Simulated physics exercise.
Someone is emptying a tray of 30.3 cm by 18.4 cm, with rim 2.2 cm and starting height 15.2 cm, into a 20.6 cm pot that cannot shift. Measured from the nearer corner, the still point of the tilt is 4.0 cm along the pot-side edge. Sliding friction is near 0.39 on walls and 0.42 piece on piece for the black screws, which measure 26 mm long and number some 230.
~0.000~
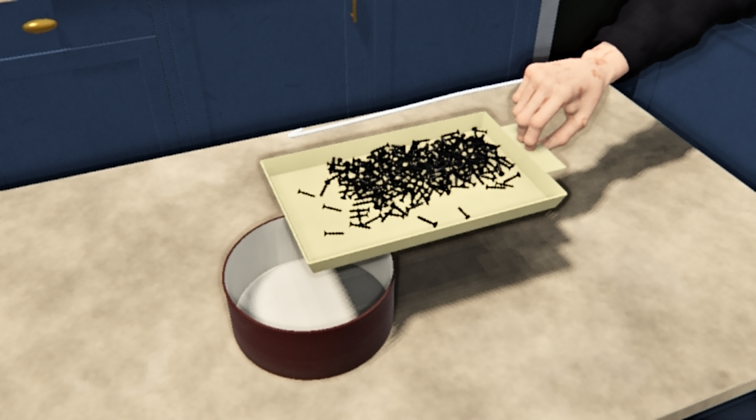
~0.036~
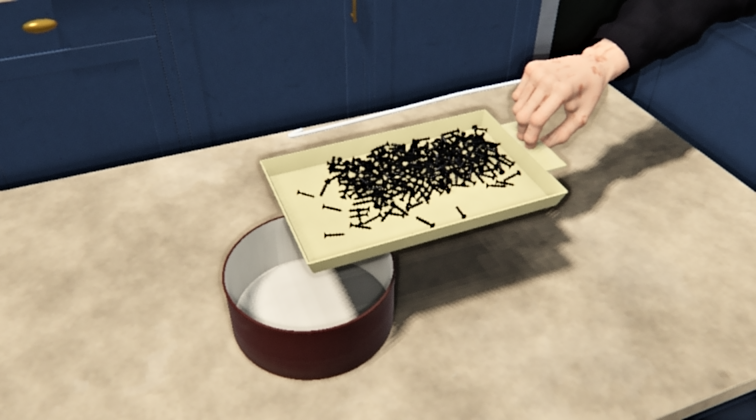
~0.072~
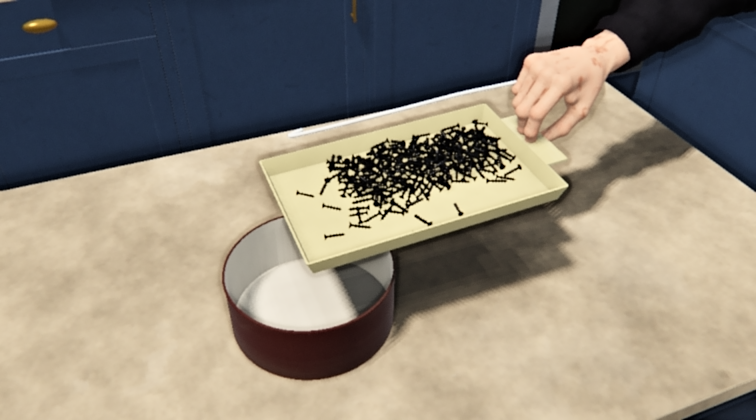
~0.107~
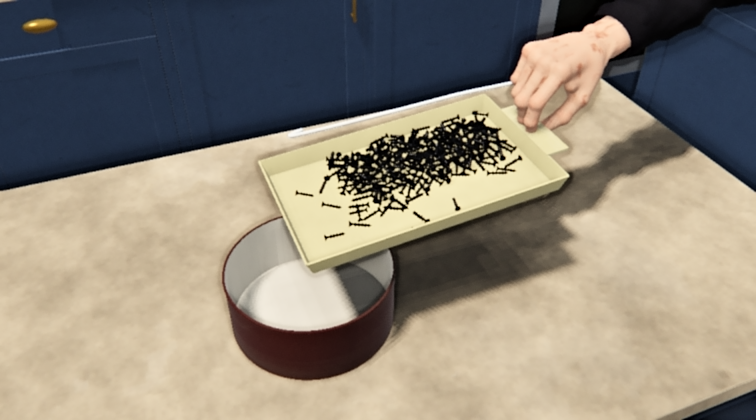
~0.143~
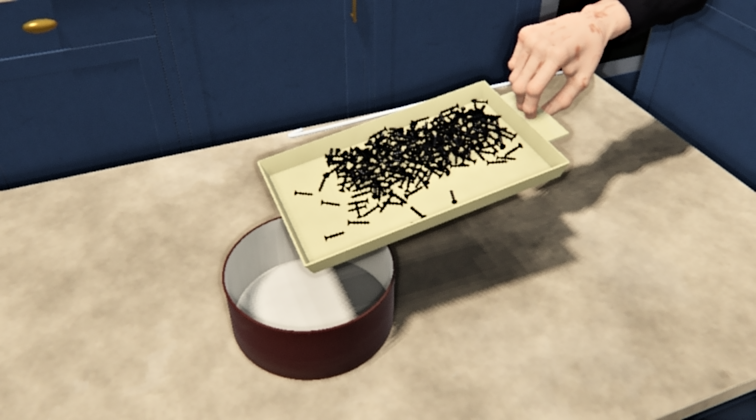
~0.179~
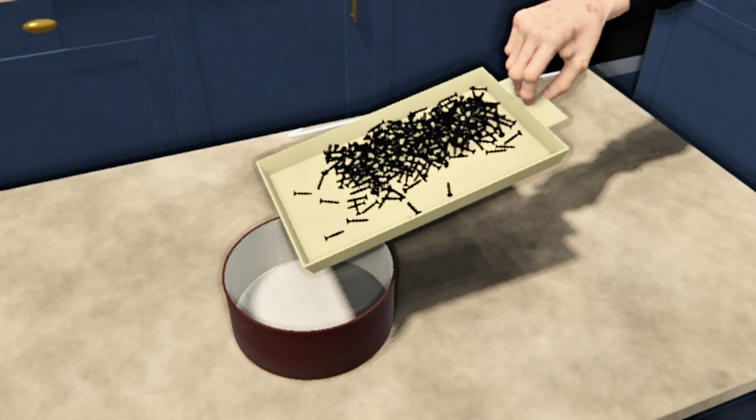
The footage shows a hand at the right end of a pale yellow tray of small black screws on a countertop, raising that end gradually so the tray slants down to the left over a dark red pot.
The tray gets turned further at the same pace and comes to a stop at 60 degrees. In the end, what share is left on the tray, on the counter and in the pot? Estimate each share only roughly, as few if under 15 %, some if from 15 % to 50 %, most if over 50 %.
Roughly: Left on the tray some, counter some, pot some.
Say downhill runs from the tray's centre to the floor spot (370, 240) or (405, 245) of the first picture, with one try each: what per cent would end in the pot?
Some 15 and 5 per cent.
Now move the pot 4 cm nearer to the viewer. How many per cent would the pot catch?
I'd say some 30 per cent would end up there.
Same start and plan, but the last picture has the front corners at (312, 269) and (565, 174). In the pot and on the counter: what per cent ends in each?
You'd end with pot at 10 and counter at 60.
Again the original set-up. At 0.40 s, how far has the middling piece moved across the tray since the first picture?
Around 1 centimetres.
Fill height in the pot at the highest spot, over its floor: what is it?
Around 2.0 cm above the floor.
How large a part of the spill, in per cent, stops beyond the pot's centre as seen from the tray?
Roughly 100 per cent.
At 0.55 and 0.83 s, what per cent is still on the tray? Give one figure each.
The figures go 100 and then 30.
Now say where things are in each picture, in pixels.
In the first frame, tray tilt 0 degrees, front corners at (312, 258) and (559, 192); middle of the pieces at (418, 171); pot at (309, 266).
In the second frame, tray tilt 1 degrees, front corners at (312, 258) and (559, 190); middle of the pieces at (418, 170).
In the third frame, tray tilt 2 degrees, front corners at (312, 258) and (559, 184); middle of the pieces at (418, 166).
In the fourth frame, tray tilt 5 degrees, front corners at (311, 258) and (560, 174), lowest corner left front; middle of the pieces at (418, 160).
In the fifth frame, tray tilt 9 degrees, front corners at (309, 259) and (560, 161), lowest corner left front; middle of the pieces at (417, 153).
In the sixth frame, tray tilt 13 degrees, front corners at (308, 260) and (560, 147), lowest corner left front; middle of the pieces at (415, 145); pot at (309, 266). Its pace works out near 110 degrees a second.
After 0.40 s, tilt 37 degrees; the tray holds 100 %, the pot 0 %.
Then, at 0.55 s, tilt 53 degrees; the tray holds 100 %, the pot 0 %.
After 0.83 s, tilt 60 degrees; the tray holds 30 %, the pot 20 %.
In the end, at 2.2 s, tray 25 %, counter 40 %, pot 35 %.
